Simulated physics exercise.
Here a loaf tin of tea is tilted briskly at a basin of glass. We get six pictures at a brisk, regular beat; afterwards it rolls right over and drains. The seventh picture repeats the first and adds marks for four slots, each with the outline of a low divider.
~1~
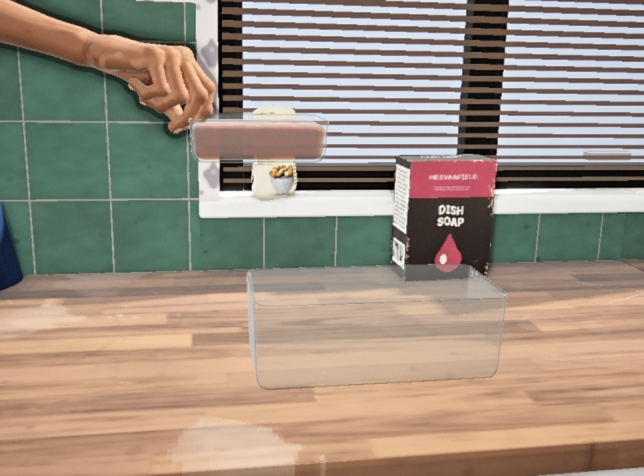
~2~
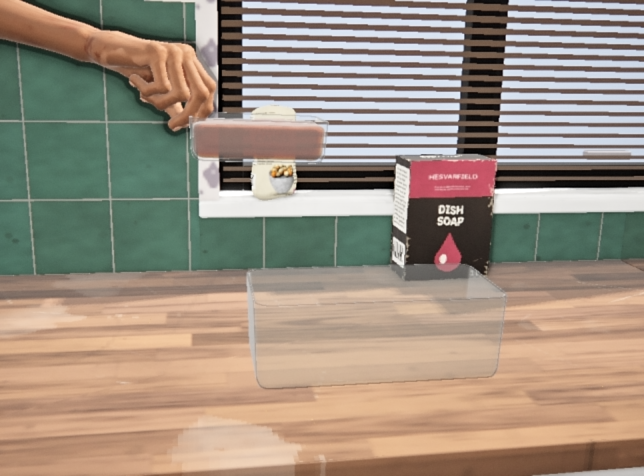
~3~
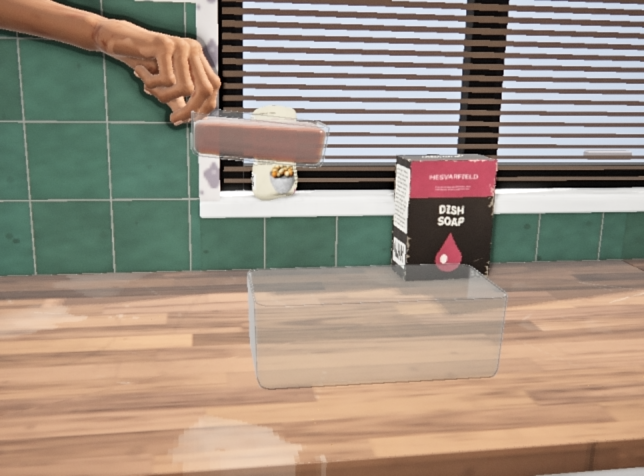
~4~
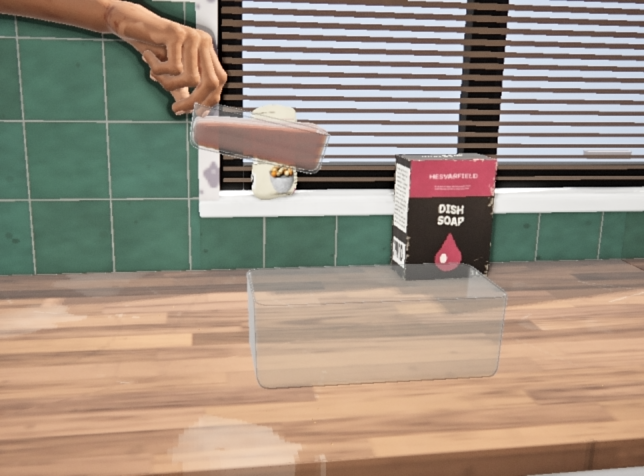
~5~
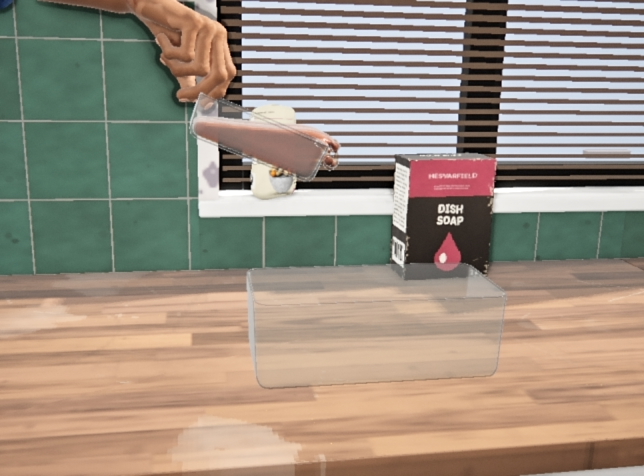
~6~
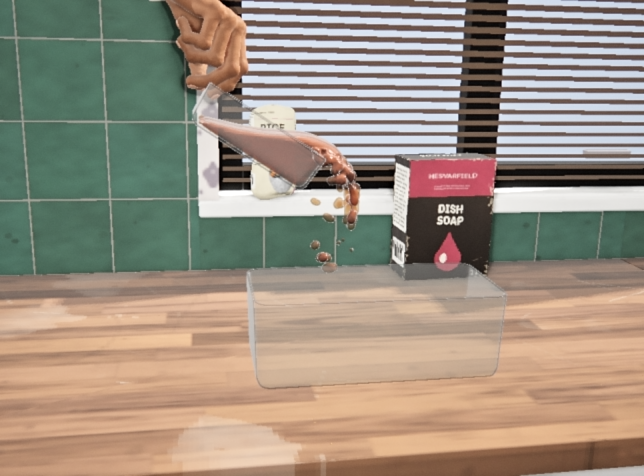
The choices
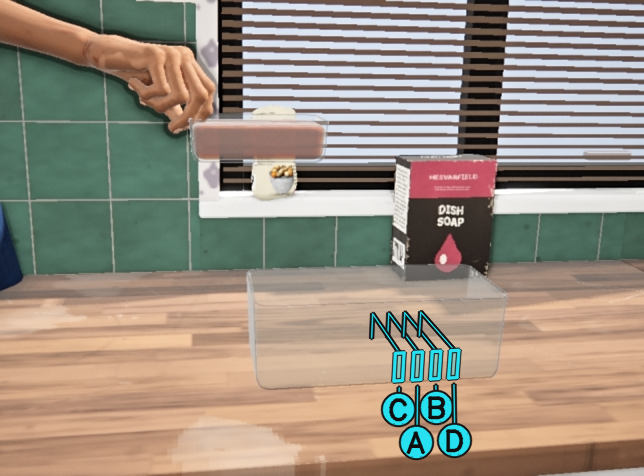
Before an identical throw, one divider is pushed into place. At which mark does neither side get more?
The best position is C.
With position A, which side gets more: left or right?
The left side.
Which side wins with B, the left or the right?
The left one.
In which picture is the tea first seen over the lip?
Picture 4.
In cyan, A at (417, 386); B at (435, 385); C at (399, 387); D at (453, 384).
With A, about 86 % ends left of the wall and 6 % right of it; 8 % is lost outside.
With B, about 84 % ends left of the wall and 7 % right of it; 9 % is lost outside.
With C, about 50 % ends left of the wall and 41 % right of it; 9 % is lost outside.
With D, about 83 % ends left of the wall and 8 % right of it; 9 % is lost outside.
